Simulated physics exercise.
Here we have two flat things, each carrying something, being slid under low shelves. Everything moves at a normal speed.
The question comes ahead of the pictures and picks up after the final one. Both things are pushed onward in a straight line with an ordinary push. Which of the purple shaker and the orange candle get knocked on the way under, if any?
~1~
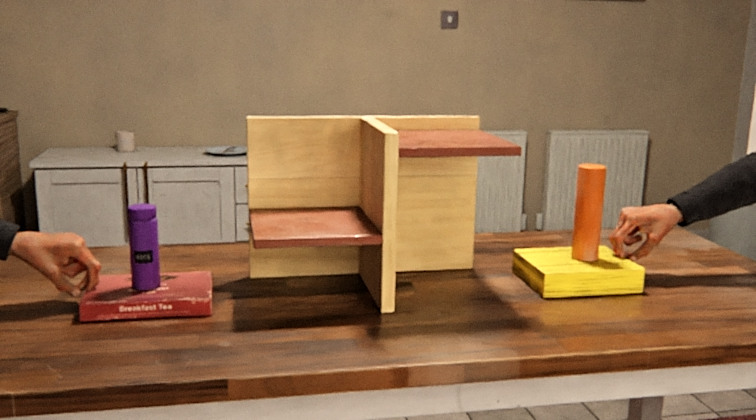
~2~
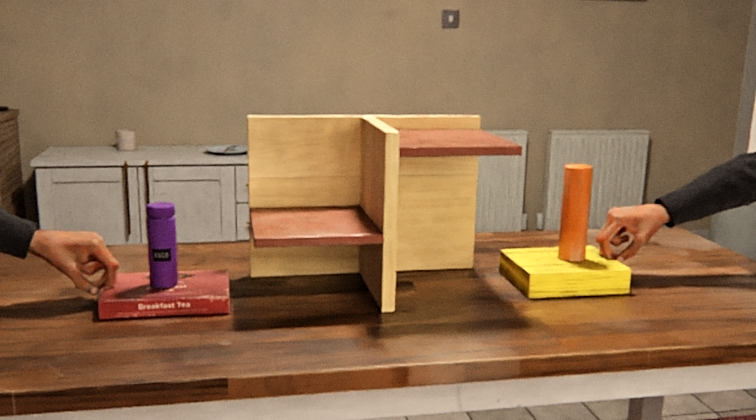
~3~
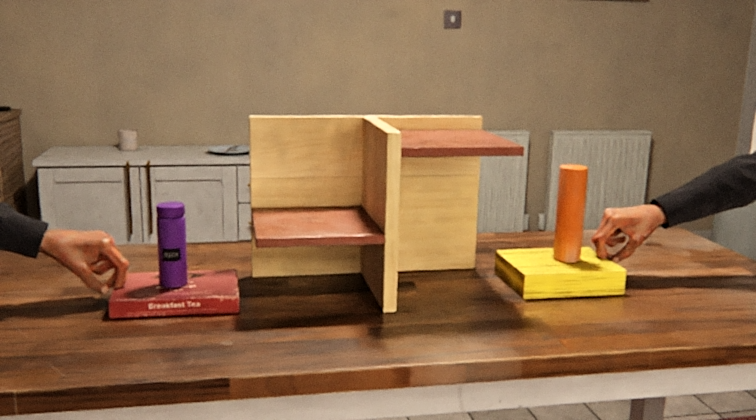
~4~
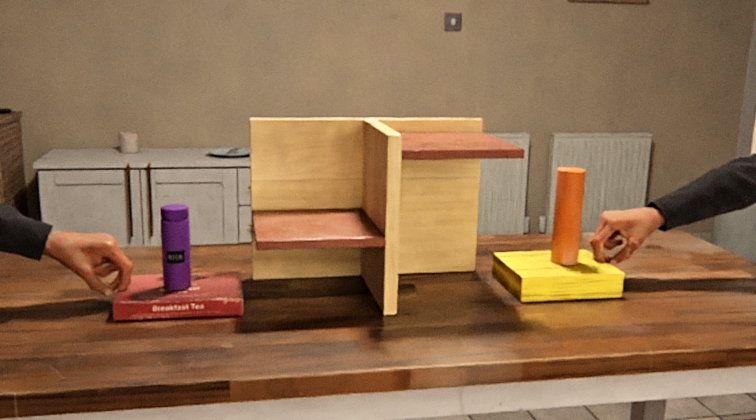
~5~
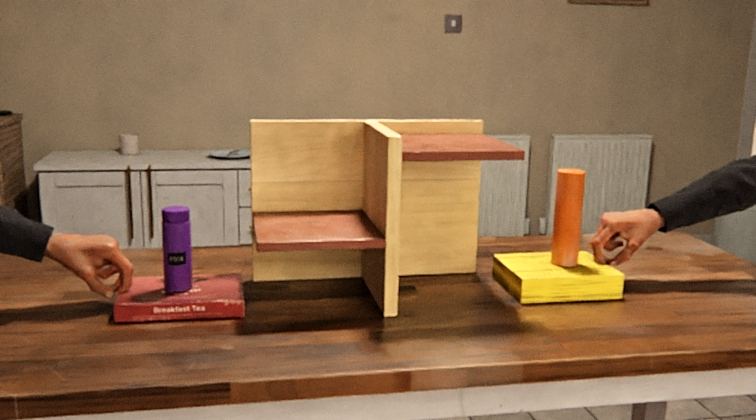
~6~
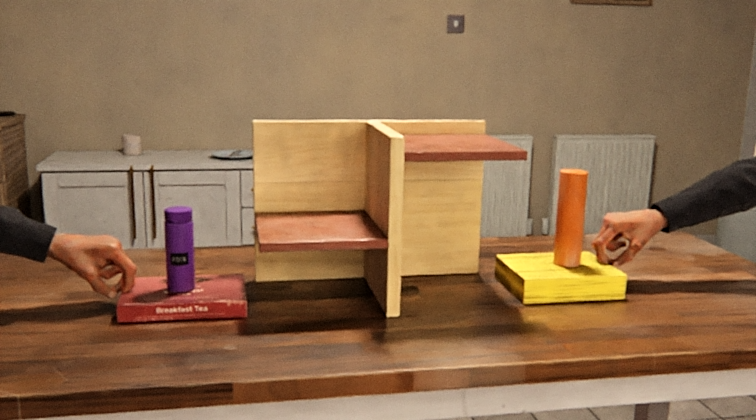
Knocked or not: Purple shaker - yes, orange candle - no.
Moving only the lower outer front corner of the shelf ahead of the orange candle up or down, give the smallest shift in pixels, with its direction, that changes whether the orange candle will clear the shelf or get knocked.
You'd need to go down by close to 24 pixels.
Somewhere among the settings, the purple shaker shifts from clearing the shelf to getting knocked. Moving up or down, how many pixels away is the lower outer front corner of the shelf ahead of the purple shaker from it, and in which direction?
Up, by around 32 pixels.
Then, 1.28 s on from there, purple shaker turned 7° from its first pose near (244, 246); orange candle riding along near (502, 221).
Then, 1.70 s on from there, purple shaker turned 64° from its first pose near (233, 258); orange candle riding along near (473, 221).
In the end, the purple shaker is knocked back, near (242, 277); the orange candle passes below, near (460, 222).
